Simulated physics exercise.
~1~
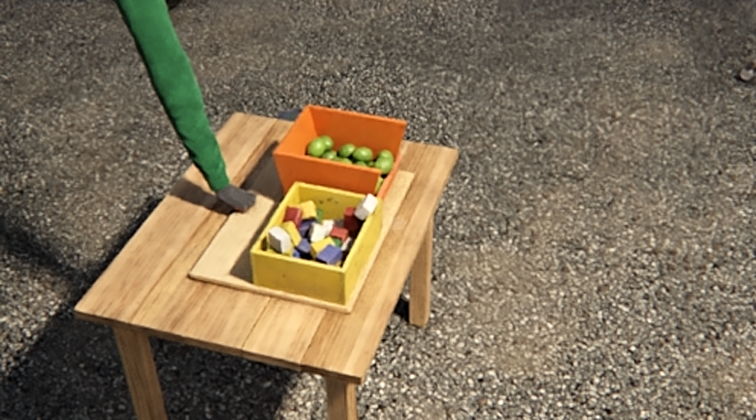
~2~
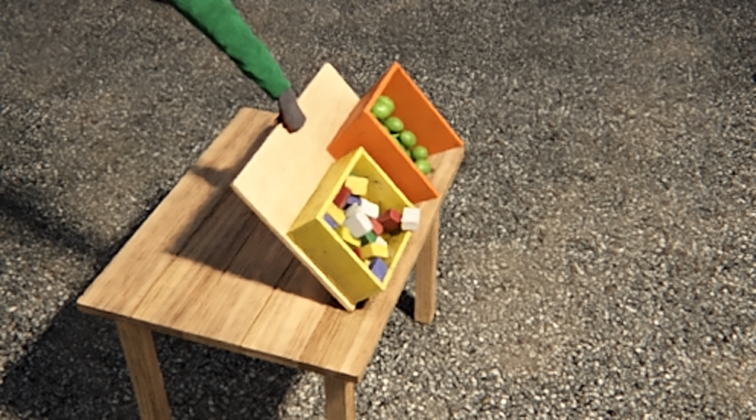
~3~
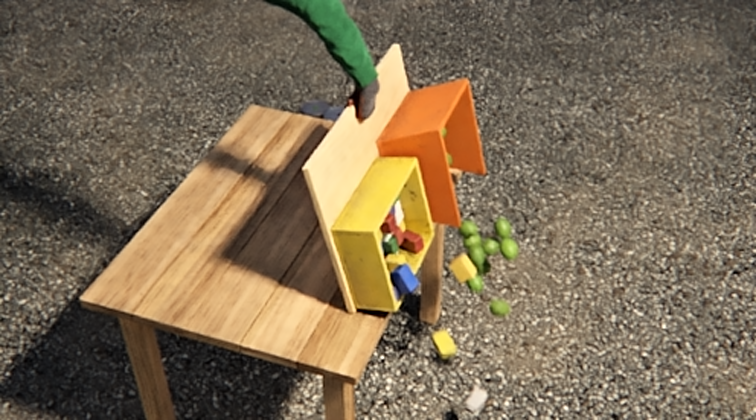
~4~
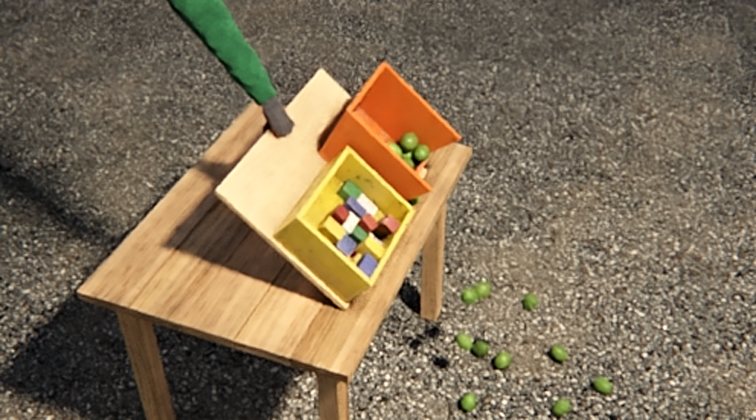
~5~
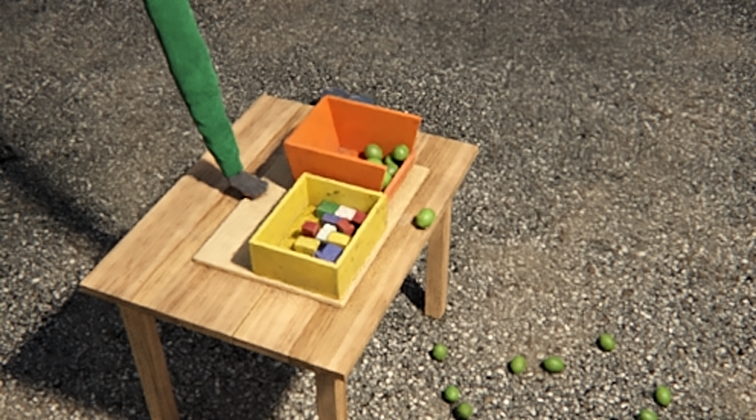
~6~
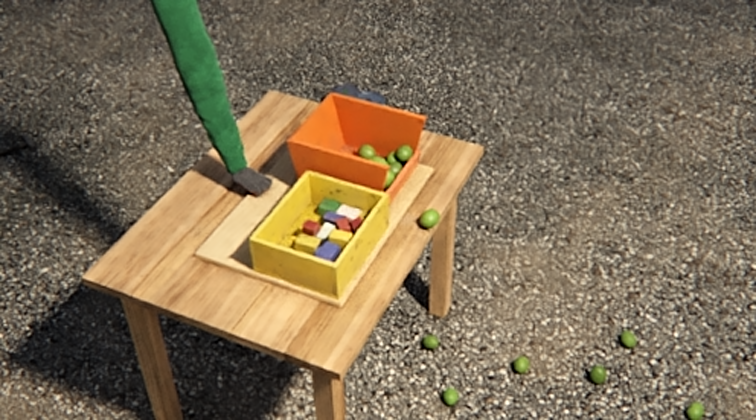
An orange tray of green limes and a yellow tray of colourful toy bricks sit fixed to a plywood board on a wooden table, seen from above on gravelly ground. The yellow tray is nearer, the orange one just behind it. A green-sleeved arm reaches in from the upper left and tips the board up steeply toward the right. Limes pour from the orange tray, and a few bricks tumble from the yellow one. The hand lowers the board flat again, leaving most bricks in place but only some limes, with one lime resting on the table's edge and others scattered on the ground.
